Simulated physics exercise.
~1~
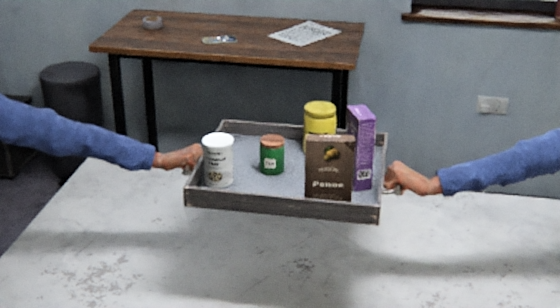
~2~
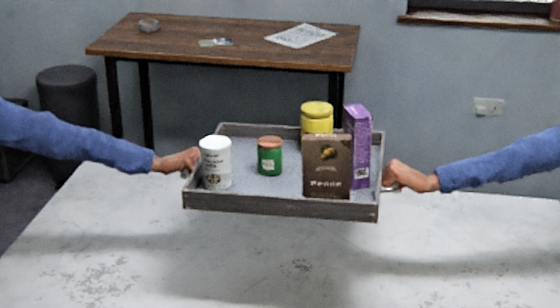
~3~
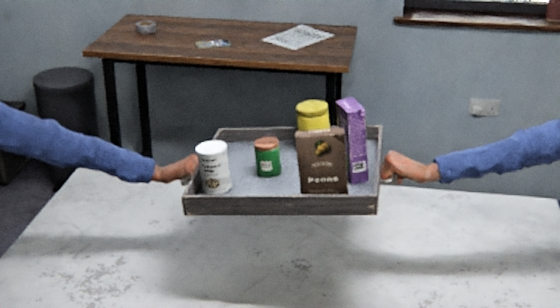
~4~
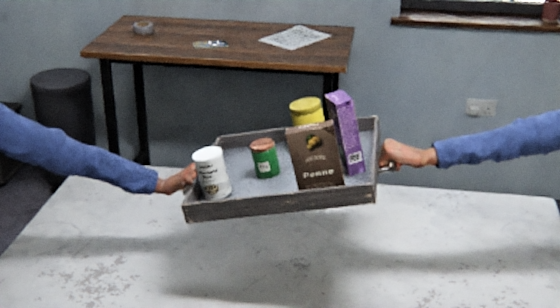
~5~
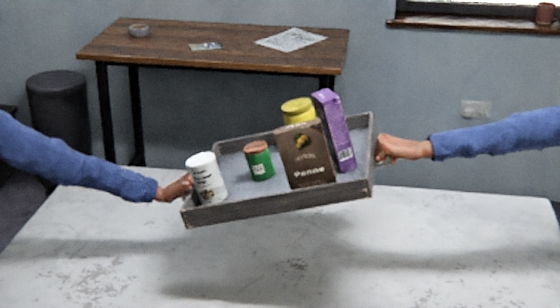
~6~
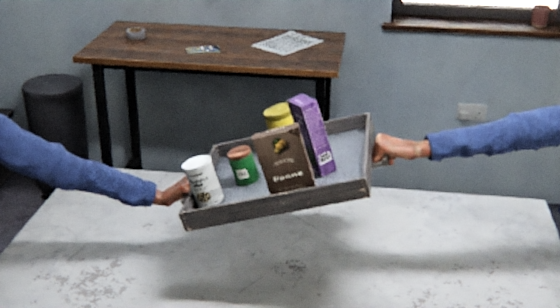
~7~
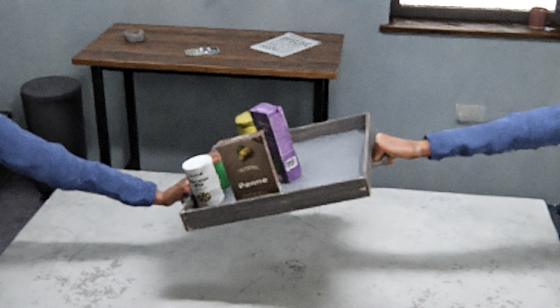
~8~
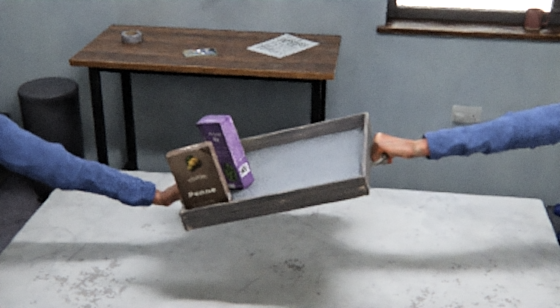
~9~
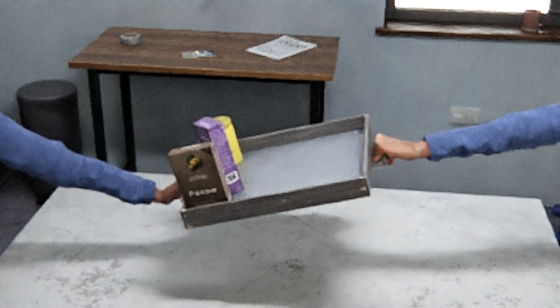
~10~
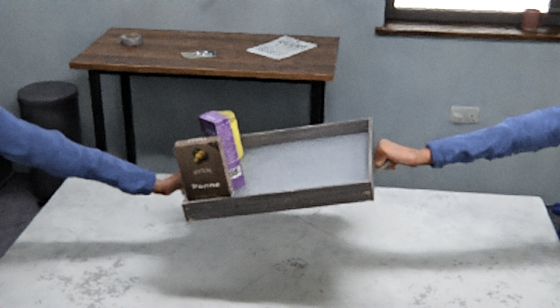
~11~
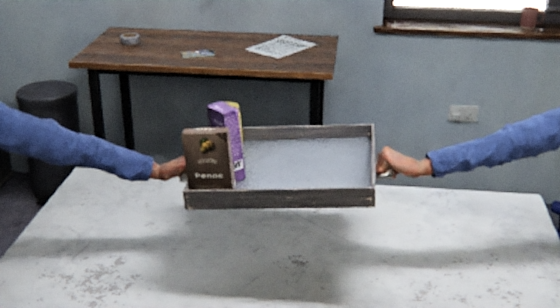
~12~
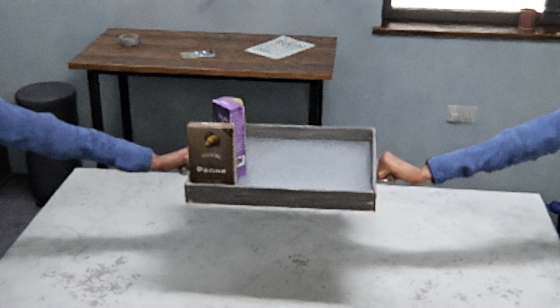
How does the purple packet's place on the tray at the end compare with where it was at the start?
At the start the purple packet stands near the right end of the tray, and at the end it stands near the left end, just behind the brown packet.
